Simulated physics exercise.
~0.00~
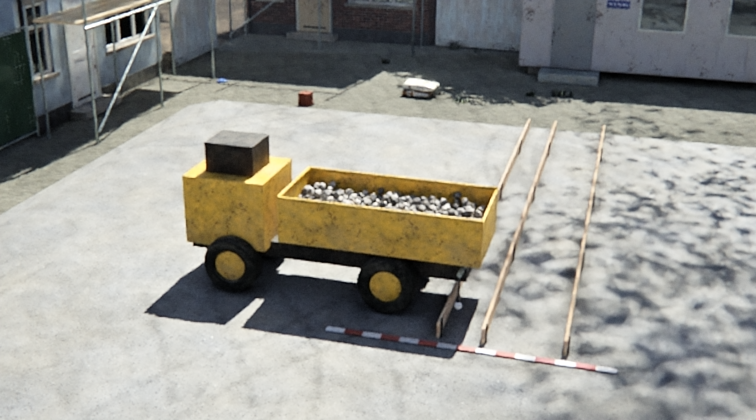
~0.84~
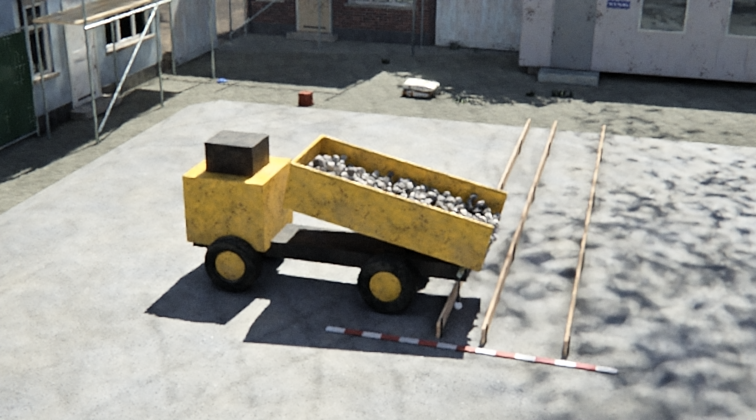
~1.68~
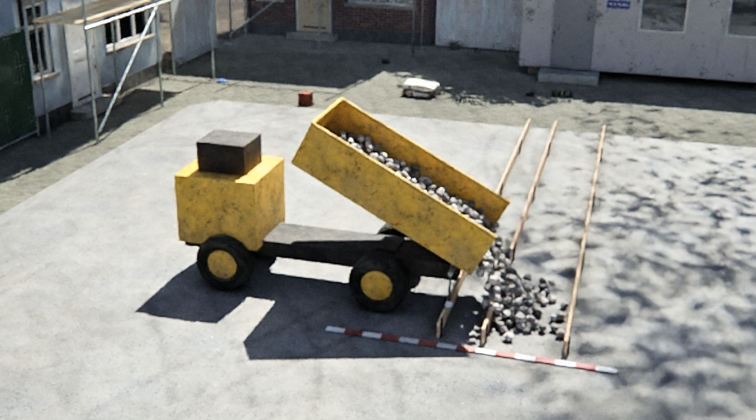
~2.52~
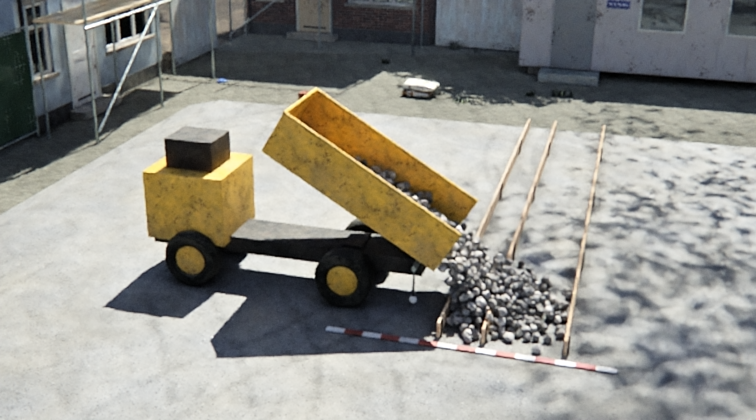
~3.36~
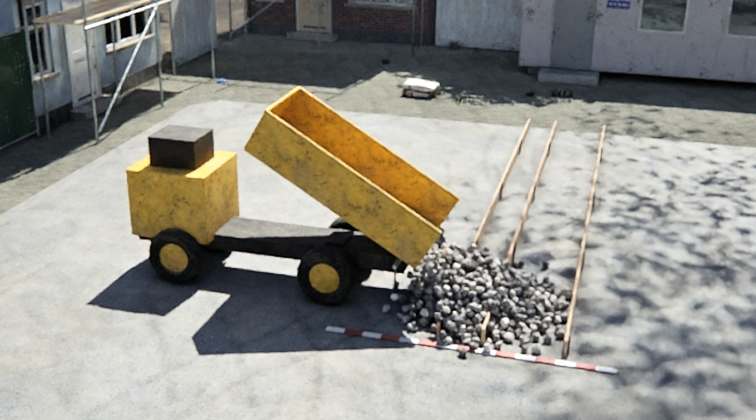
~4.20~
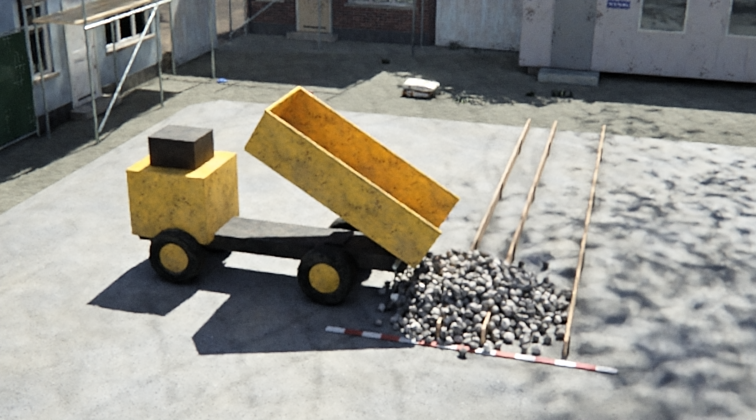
A yellow toy-like truck tilted its loaded bed, and grey stones slid out the back among the wooden boards on the ground while it rolled left, leaving the bed raised and empty above a wide heap by the striped pole.
